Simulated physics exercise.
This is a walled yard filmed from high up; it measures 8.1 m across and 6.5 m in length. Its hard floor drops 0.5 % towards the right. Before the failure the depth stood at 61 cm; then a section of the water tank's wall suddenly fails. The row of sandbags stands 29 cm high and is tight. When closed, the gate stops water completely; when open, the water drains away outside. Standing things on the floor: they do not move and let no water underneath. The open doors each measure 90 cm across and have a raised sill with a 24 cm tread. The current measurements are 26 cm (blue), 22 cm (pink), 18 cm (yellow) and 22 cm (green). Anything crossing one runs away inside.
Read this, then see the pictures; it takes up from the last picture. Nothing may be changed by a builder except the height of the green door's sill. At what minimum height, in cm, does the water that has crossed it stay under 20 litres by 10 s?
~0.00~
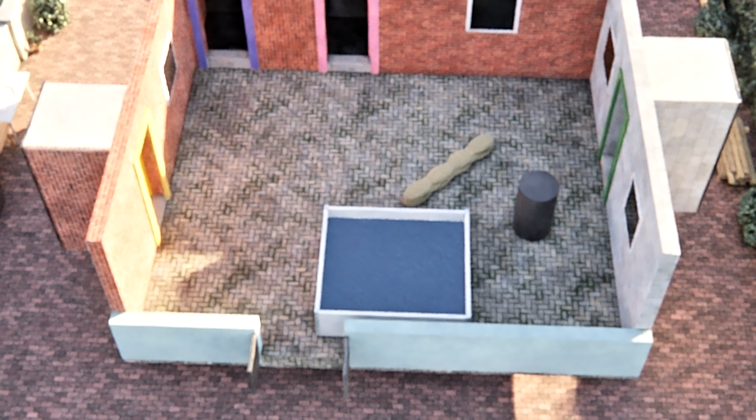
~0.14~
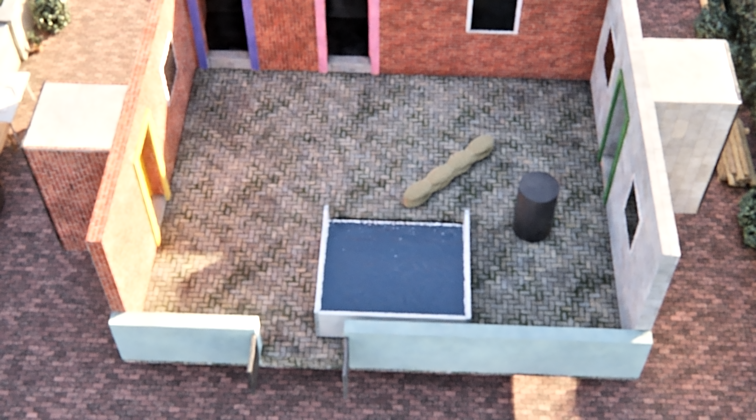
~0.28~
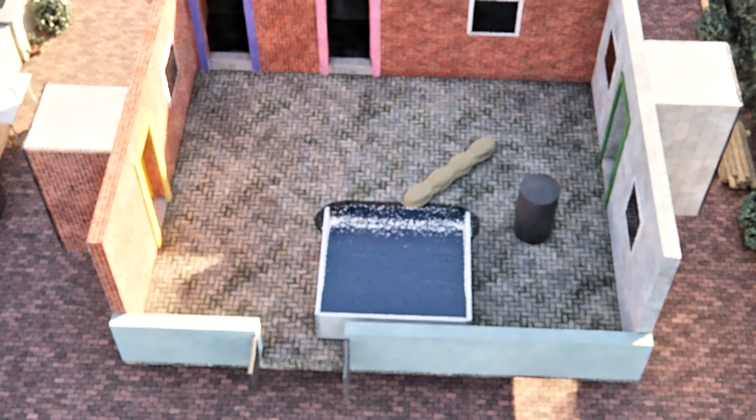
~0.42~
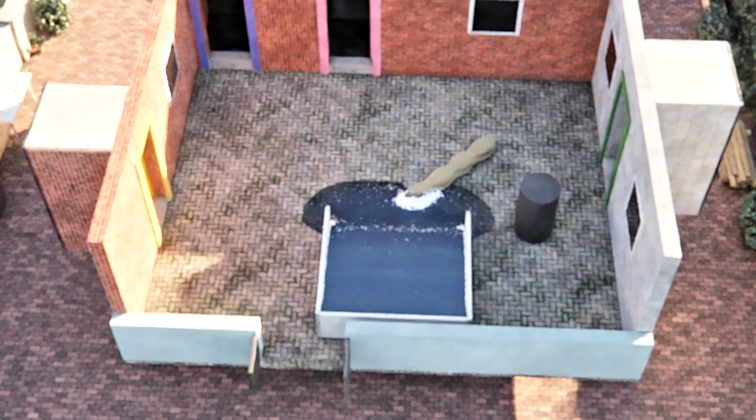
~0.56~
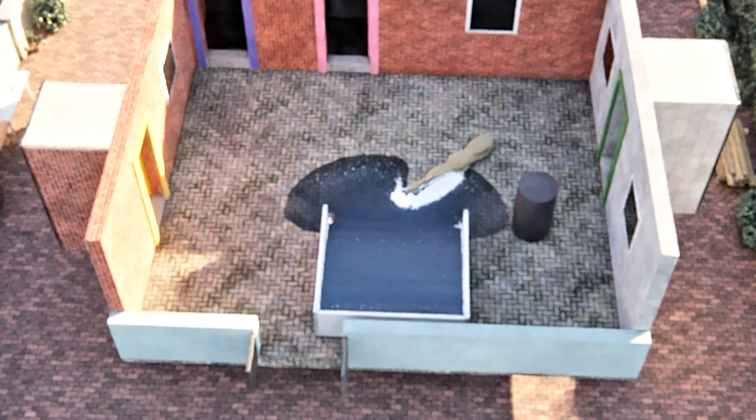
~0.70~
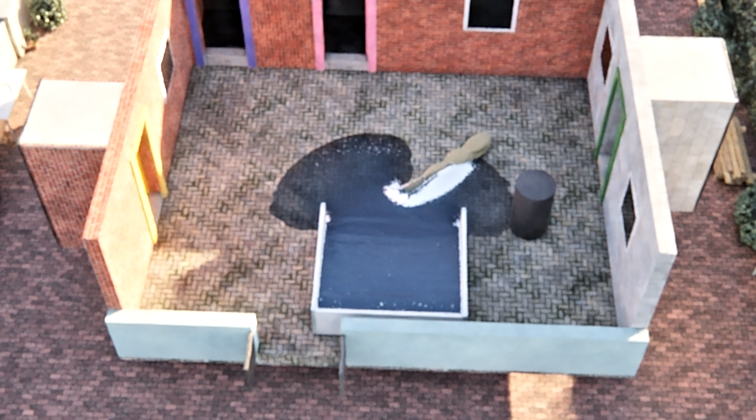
From about 17 cm.
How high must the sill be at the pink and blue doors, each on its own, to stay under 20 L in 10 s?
Some 19 cm for pink, some 14.5 cm for blue.
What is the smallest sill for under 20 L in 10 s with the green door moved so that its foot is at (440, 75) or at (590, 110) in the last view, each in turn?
Around 11.5 and 16 cm respectively.
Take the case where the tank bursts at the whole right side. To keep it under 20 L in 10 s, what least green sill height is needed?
With that break, close to 9.5 cm.
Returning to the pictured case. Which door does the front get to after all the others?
It's the yellow one.
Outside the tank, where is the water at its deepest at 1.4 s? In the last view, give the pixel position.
Around pixel (408, 210).
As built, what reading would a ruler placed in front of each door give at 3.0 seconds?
Lab note, cm: Blue 16; pink 21; yellow 0; green 22.
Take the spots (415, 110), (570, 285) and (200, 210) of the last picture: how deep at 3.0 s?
Going through the spots in order gives 3, 0 and 0 centimetres.
After 1.4 s water covers 35 % of the floor, deepest (41 cm) near (408, 210); it has not reached the green door.
After 3.0 s water covers 60 % of the floor, deepest (38 cm) near (193, 65); 22 cm at the green door, 2 litres in over its 22 cm sill.
After 10.0 s water covers 95 % of the floor, deepest (10 cm) near (502, 350); 7 cm at the green door, 3 litres in over its 22 cm sill.
At the green door as built, the water arrived by 1.8 s and peaked near 23 cm at 2.6 s.
Run again over the same 10 s with other heights there, 36 litres in over 15 cm, 7 litres over 20 cm. The limit of 20 litres is kept from about 17 cm up.
